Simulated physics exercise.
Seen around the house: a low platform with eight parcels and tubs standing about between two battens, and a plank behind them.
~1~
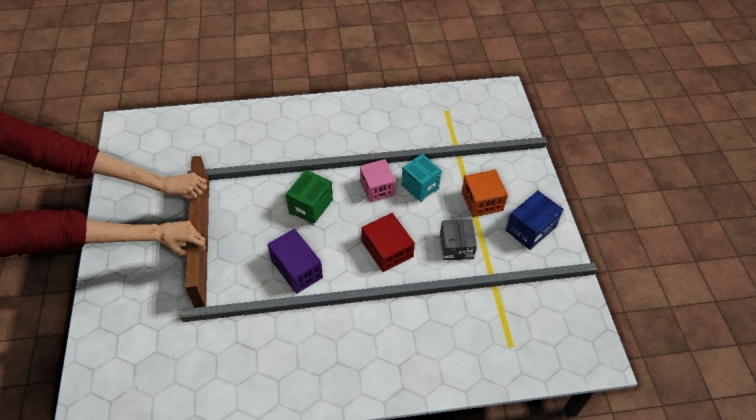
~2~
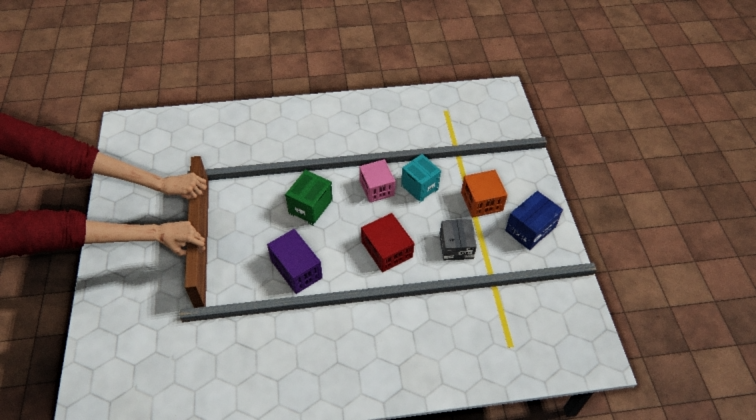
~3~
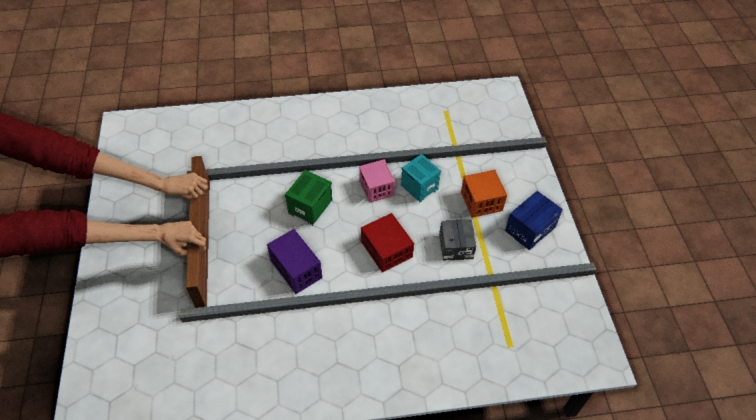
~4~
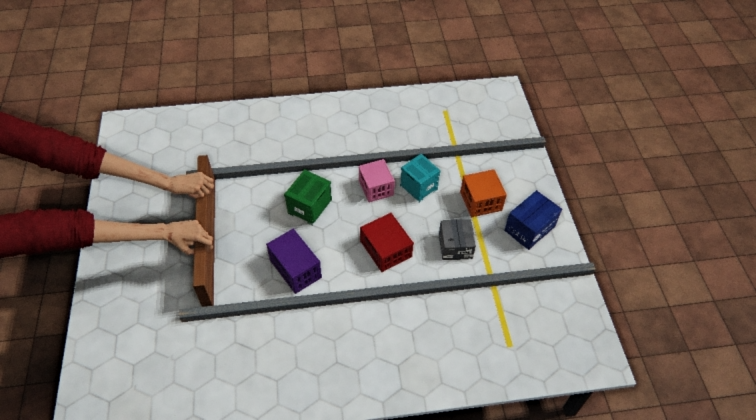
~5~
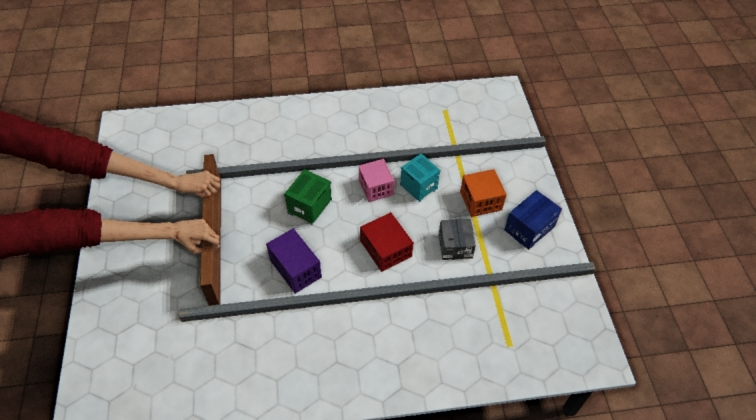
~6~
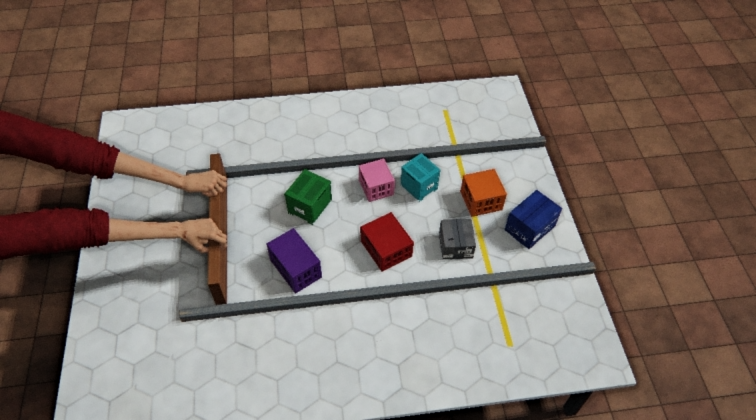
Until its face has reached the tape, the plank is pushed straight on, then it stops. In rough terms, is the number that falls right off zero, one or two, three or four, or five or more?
It is one or two.
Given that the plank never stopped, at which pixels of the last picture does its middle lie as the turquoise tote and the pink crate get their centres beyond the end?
The middle is at (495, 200) when it's the turquoise tote, and at (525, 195) when it's the pink crate.
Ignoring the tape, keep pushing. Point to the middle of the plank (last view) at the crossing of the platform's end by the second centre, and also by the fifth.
Pixels, in order: Around (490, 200), around (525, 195).
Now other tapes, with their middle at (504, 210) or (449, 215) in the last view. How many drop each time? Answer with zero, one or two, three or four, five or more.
Taking the two places as listed: 3 or 4, then none.
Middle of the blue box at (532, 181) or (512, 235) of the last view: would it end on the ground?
First place: It drops down; second place: It drops down.
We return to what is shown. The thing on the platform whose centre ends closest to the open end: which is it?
That would be the grey parcel.
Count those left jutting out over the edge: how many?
The tally is 0.
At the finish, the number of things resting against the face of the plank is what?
The number is 2.
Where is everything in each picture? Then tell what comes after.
The first frame shows blue box (534, 220); orange crate (484, 193); grey parcel (458, 240); plank (198, 229); tape (475, 213).
The second frame shows orange crate (484, 194); plank (198, 230).
The third frame shows grey parcel (457, 240); pink crate (377, 181).
The fourth frame shows blue box (533, 220); purple crate (294, 261).
The fifth frame shows orange crate (483, 193); turquoise tote (420, 178).
The sixth frame shows blue box (533, 219); orange crate (483, 193); grey parcel (457, 239); plank (219, 227); tape (473, 213).
Soon after, none off yet; blue box at rest near (533, 219); orange crate at rest near (483, 193); grey parcel at rest near (457, 239).
After that, none off yet; blue box at rest near (533, 219); orange crate displaced a little near (490, 193); grey parcel displaced about its own width near (478, 236).
In the end, the number that fall off is one or two; gone, blue box.
